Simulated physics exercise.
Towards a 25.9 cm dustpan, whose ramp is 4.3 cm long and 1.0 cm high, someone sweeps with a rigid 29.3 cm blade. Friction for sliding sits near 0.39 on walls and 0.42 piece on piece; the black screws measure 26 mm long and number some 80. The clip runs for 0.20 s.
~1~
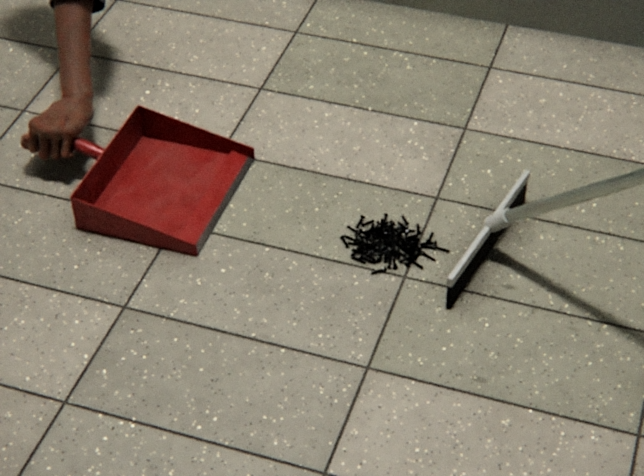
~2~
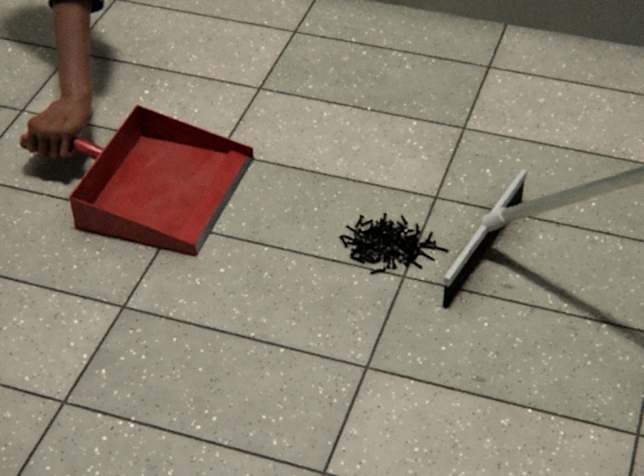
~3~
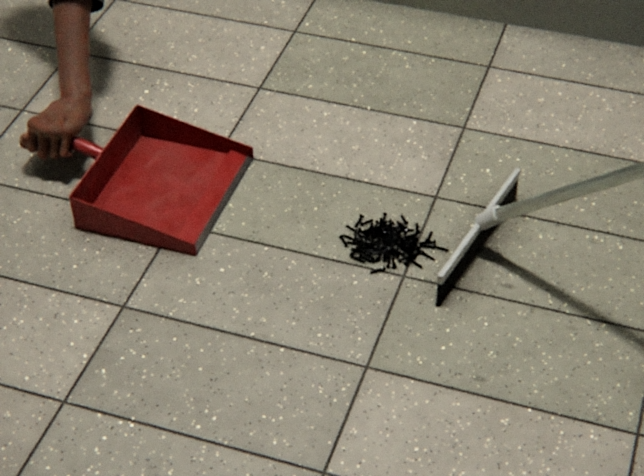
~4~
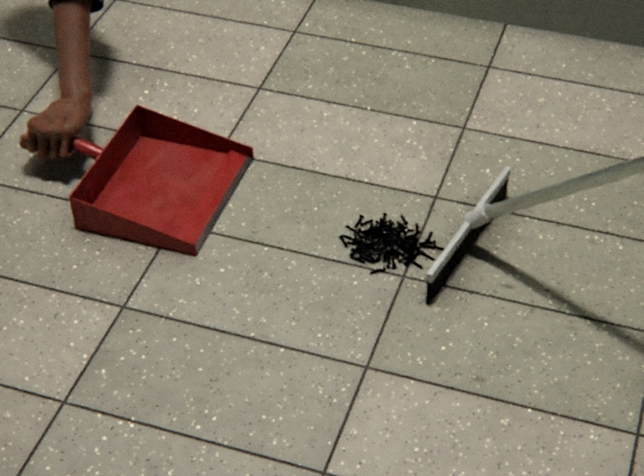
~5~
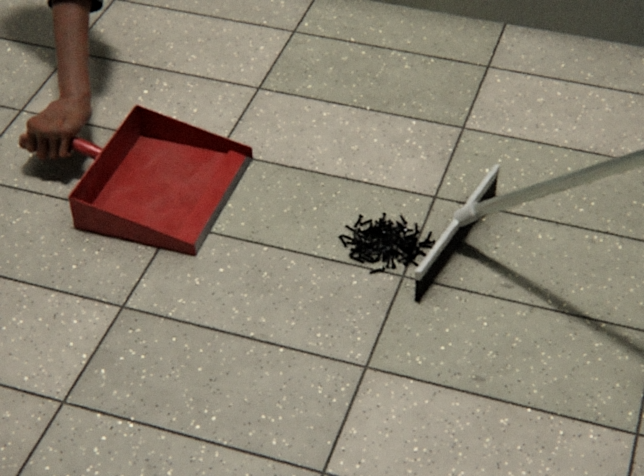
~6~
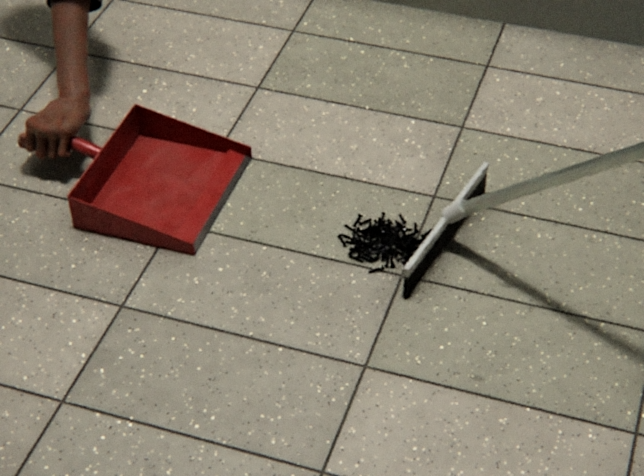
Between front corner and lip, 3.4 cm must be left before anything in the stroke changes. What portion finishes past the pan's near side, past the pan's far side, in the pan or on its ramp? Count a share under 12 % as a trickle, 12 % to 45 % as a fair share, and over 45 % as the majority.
At the end, past the pan's near side: A slim portion; past the pan's far side: A slim portion; in the pan or on its ramp: A slim portion.
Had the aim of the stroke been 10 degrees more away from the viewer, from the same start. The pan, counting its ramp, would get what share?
I'd put it at close to 5 percent.
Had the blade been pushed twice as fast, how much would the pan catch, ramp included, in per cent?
I'd guess it lands at about 35 per cent.
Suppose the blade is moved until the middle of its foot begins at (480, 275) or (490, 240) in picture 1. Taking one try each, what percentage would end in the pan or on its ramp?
The two tries give some 0 % and some 5 %.
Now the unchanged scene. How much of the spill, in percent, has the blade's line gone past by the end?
Roughly 0 per cent of it.
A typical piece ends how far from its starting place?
I'd put it near 26 cm.
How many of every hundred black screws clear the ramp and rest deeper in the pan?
Close to 0 per cent.
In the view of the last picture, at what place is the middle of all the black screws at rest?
When it all comes to rest, the middle is near (241, 207).
Then, 0.35 s after the last picture, middle of the blade 23 cm from the lip; 0 % over the lip, far side 0 %, near side 0 %.
Then, 0.59 s after the last picture, middle of the blade 13 cm from the lip; 0 % over the lip, far side 0 %, near side 0 %.
Then, 0.94 s after the last picture, middle of the blade 6 cm from the lip; 5 % over the lip, far side 0 %, near side 0 %.
In the end, near side 0 %, far side 0 %, pan 5 %, in front of the lip or behind the blade 95 %.
